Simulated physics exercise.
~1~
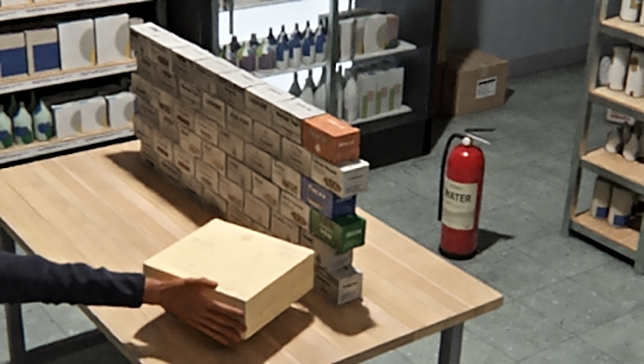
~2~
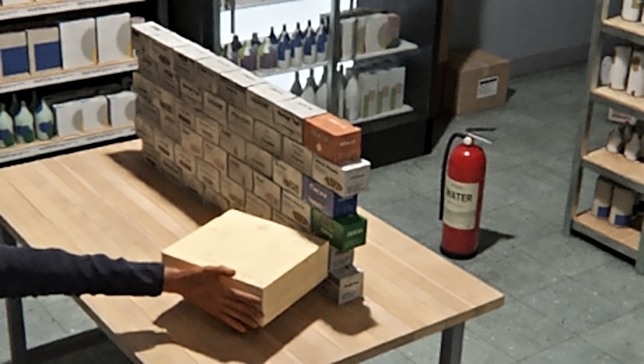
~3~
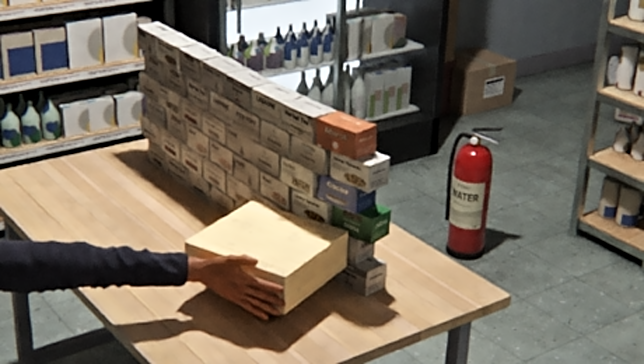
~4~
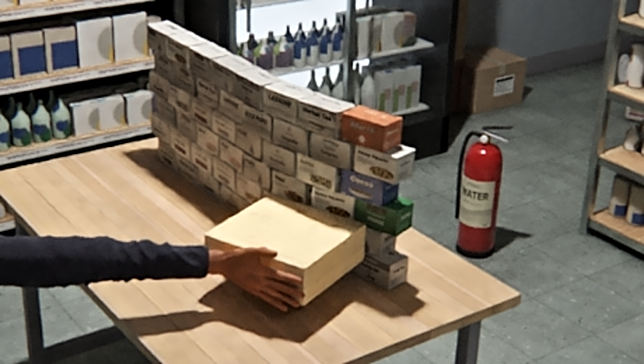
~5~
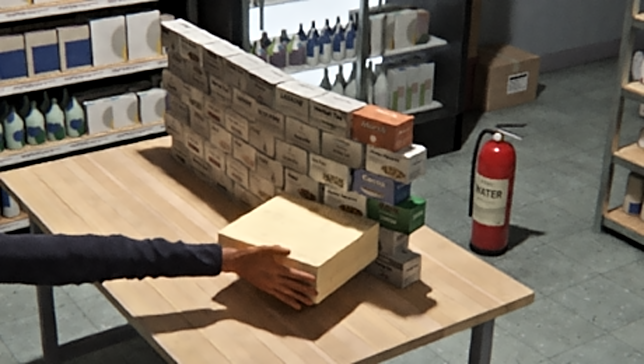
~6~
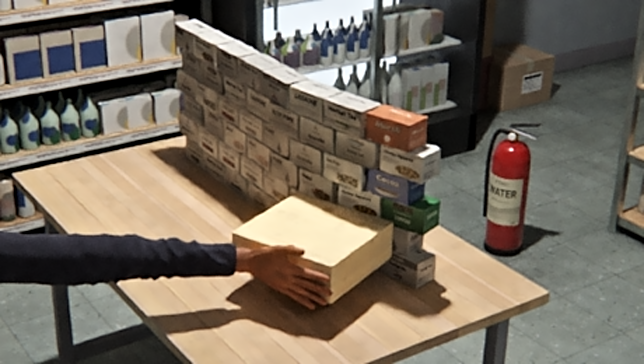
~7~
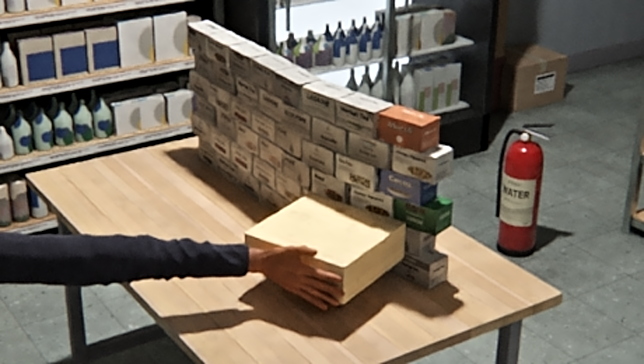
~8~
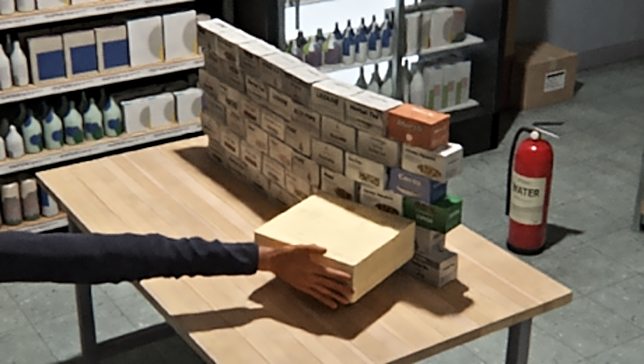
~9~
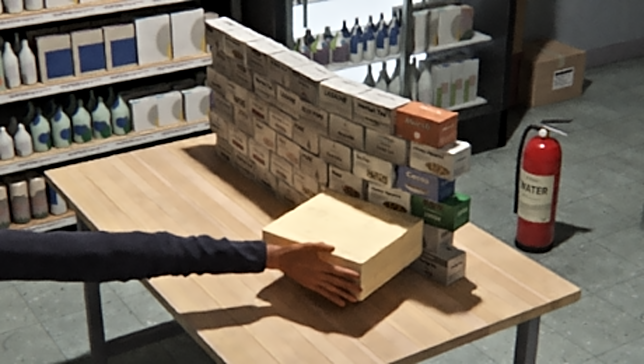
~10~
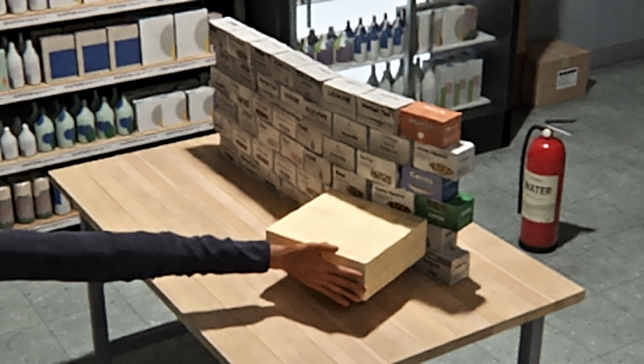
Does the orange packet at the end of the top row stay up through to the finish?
Yes, the orange packet stays up at its own level on the end of the top row, and the wall is still standing beneath it.
